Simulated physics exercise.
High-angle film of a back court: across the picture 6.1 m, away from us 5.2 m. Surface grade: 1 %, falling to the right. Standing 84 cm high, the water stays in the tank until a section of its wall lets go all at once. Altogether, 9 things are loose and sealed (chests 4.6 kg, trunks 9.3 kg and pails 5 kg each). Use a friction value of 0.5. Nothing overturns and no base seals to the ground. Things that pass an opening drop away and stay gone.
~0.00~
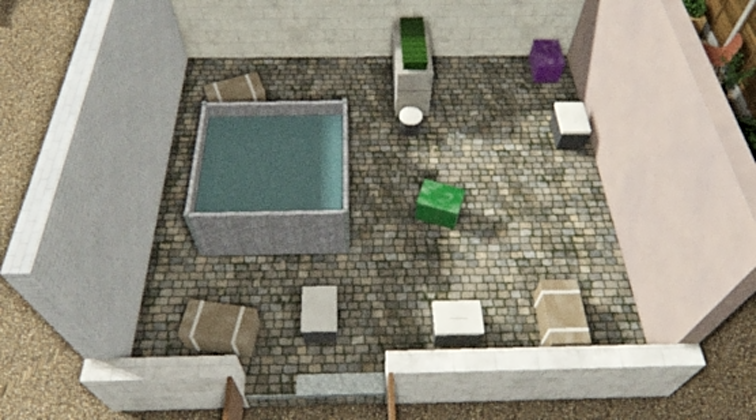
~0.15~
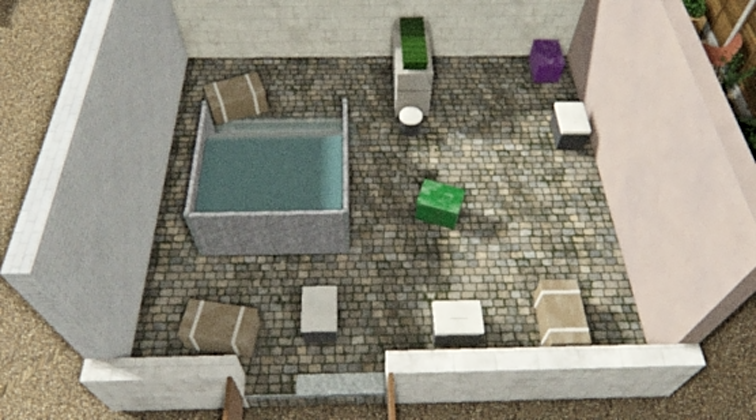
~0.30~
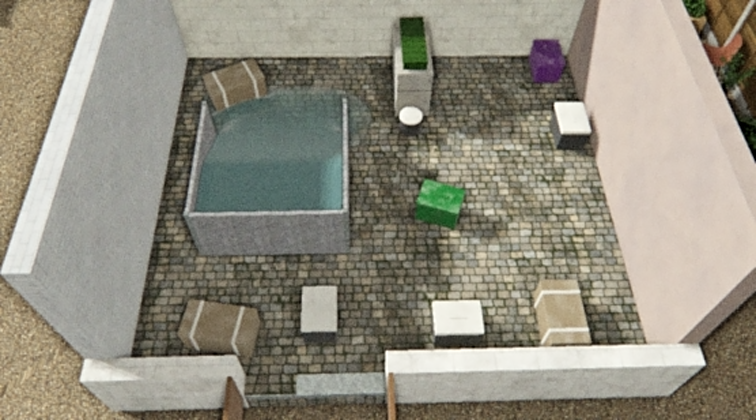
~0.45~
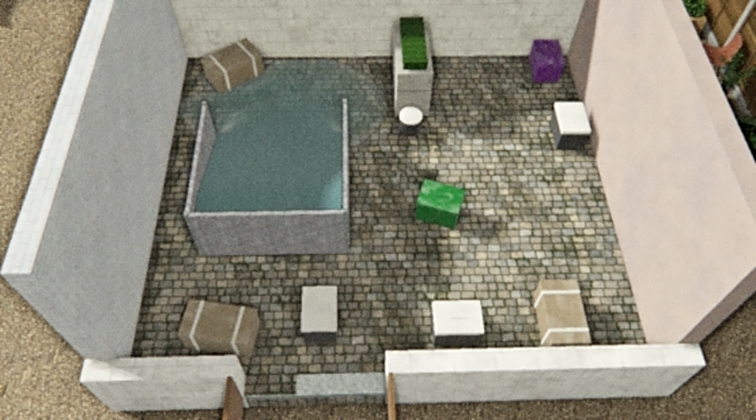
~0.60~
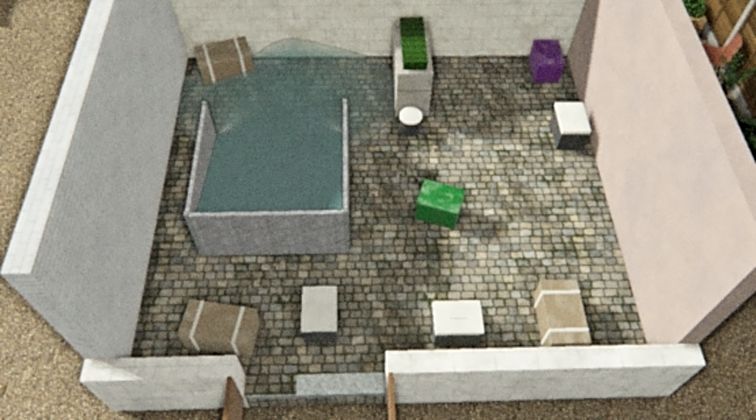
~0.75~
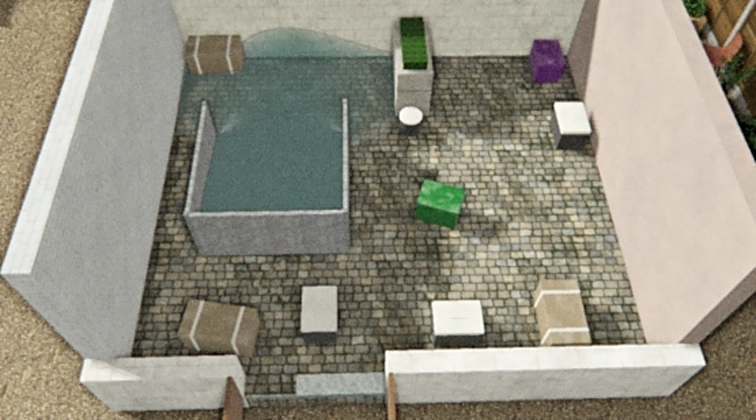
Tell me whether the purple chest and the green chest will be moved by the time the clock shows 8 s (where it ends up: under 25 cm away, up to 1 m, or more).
Outcome: Purple chest: Well off its start; green chest: Well off its start.
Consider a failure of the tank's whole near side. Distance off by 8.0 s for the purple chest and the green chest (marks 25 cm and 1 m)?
Purple chest: Roughly where it was; green chest: Roughly where it was.
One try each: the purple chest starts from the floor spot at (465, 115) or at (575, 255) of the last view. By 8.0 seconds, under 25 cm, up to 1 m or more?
Outcomes in order: It is shifted a bit; it is shifted a bit.
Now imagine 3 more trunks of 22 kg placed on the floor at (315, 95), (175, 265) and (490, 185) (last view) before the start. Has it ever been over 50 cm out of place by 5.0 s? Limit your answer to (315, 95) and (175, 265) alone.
In sequence: Beyond it, then beyond it.
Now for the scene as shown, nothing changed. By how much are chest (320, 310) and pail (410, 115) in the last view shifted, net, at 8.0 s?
First 300 cm, then 80 cm.
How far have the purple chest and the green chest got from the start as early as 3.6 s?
30 and 120 cm or so by then.
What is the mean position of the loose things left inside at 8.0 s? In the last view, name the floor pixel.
Near (486, 225).
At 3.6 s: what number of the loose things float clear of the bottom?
Total: 3.
After 1.6 s the purple chest is near (549, 51), 0.0 m from its start, aground; the green chest is near (441, 196), 0.0 m from its start, aground; 0 of 9 are out; 1 afloat.
After 3.6 s the purple chest is near (569, 52), 0.3 m from its start, afloat; the green chest is near (495, 272), 1.3 m from its start, aground; 0 of 9 are out; 3 afloat.
After 5.6 s the purple chest is near (570, 95), 1.0 m from its start, afloat; the green chest is near (578, 328), 2.4 m from its start, afloat; 0 of 9 are out; 8 afloat.
After 8.0 s the purple chest is near (588, 149), 2.0 m from its start, afloat; the green chest is near (580, 317), 2.3 m from its start, afloat; 0 of 9 are out; 8 afloat.
